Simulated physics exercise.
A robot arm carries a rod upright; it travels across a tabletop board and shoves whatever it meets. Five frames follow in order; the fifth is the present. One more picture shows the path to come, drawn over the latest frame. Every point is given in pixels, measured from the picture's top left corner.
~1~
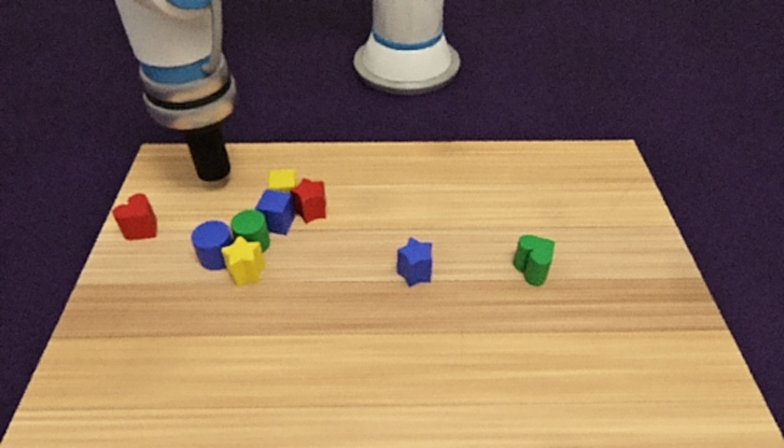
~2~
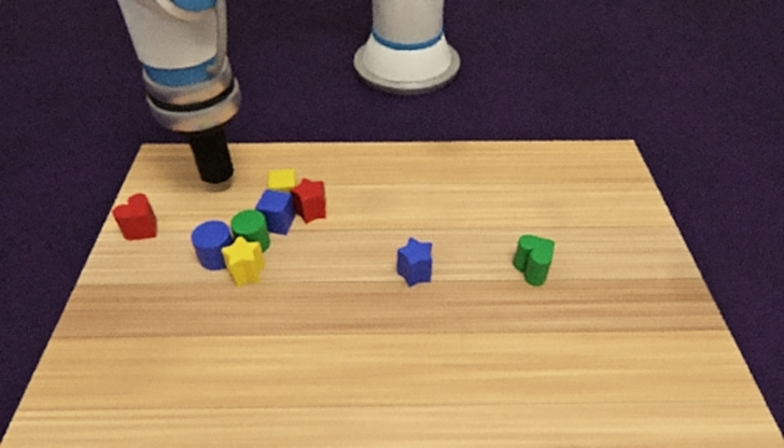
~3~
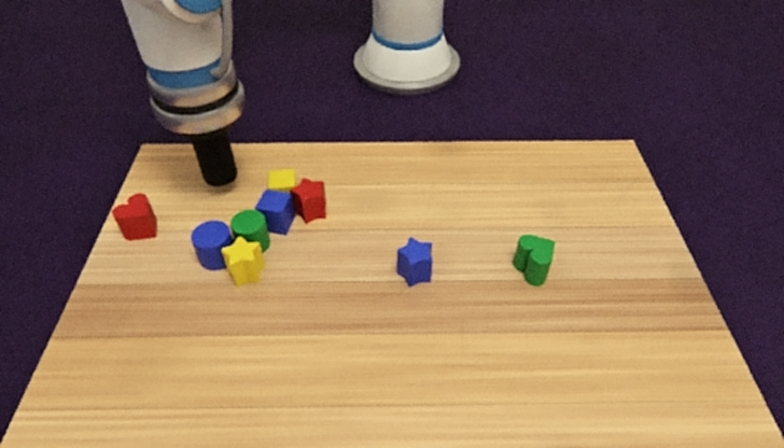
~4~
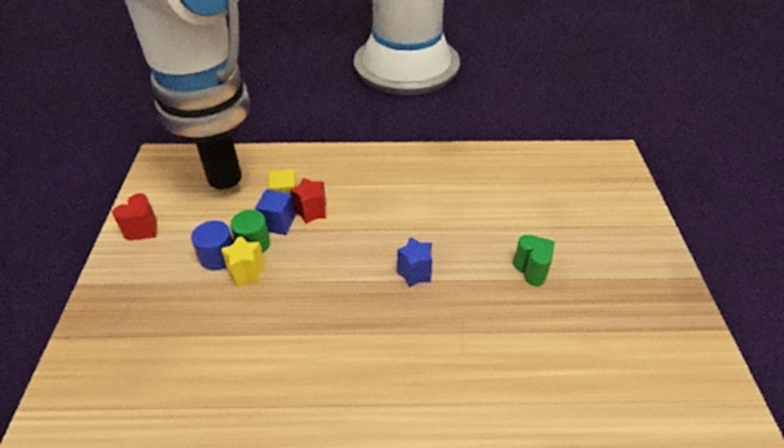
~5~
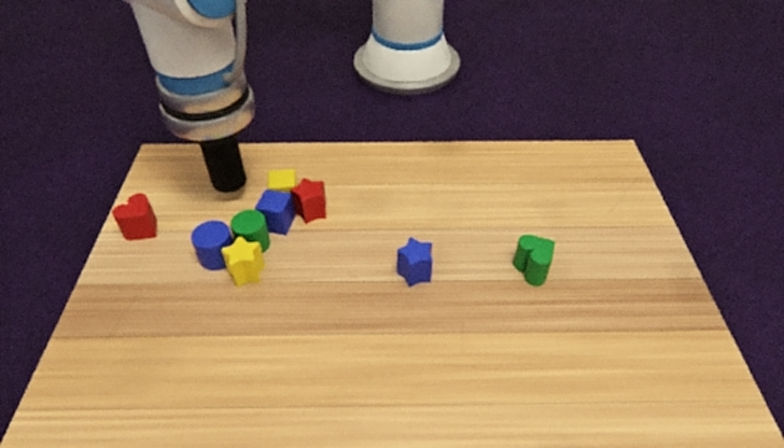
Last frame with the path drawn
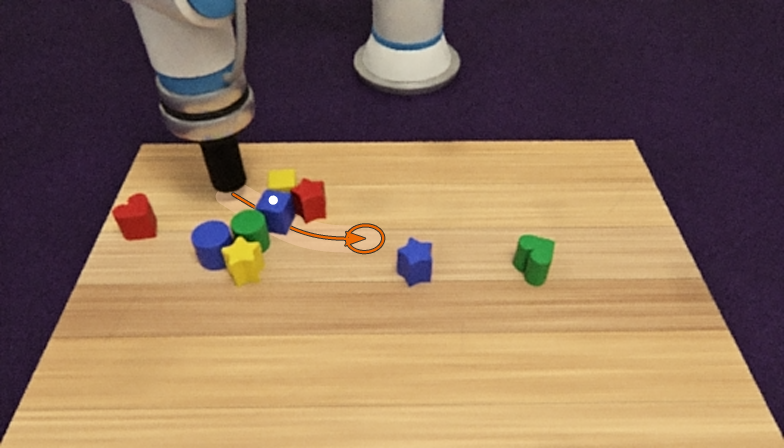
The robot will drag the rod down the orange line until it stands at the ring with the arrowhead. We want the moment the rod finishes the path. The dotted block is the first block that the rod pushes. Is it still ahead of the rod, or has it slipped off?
That block drops off.
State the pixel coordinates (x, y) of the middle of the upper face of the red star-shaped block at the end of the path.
It sits at (326, 192).
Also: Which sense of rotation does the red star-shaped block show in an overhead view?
Against the clock.
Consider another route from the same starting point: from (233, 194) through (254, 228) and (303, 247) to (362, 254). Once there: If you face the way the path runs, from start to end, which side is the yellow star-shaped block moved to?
Shifts right.
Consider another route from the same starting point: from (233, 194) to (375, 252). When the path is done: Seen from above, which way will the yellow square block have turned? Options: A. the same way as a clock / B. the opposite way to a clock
B.
Drawn move, from (233, 194) over (269, 216) and (312, 235) to (365, 238); the dot is on the blue square block.
On the path given first. One third of the way, rod at (267, 203); blue square block at (285, 209), turned 20° clockwise; yellow square block at (292, 179), turned 40° anticlockwise; red star-shaped block at (315, 189).
Two thirds of the way, rod at (310, 222); blue square block at (321, 234), turned 65° clockwise; yellow square block at (293, 179), turned 45° anticlockwise; red star-shaped block at (322, 191), turned 30° anticlockwise.
At the end, rod at (364, 226); green circle still; blue square block at (331, 240), turned 80° clockwise; yellow square block at (293, 179), turned 45° anticlockwise; red star-shaped block at (326, 192), turned 55° anticlockwise.
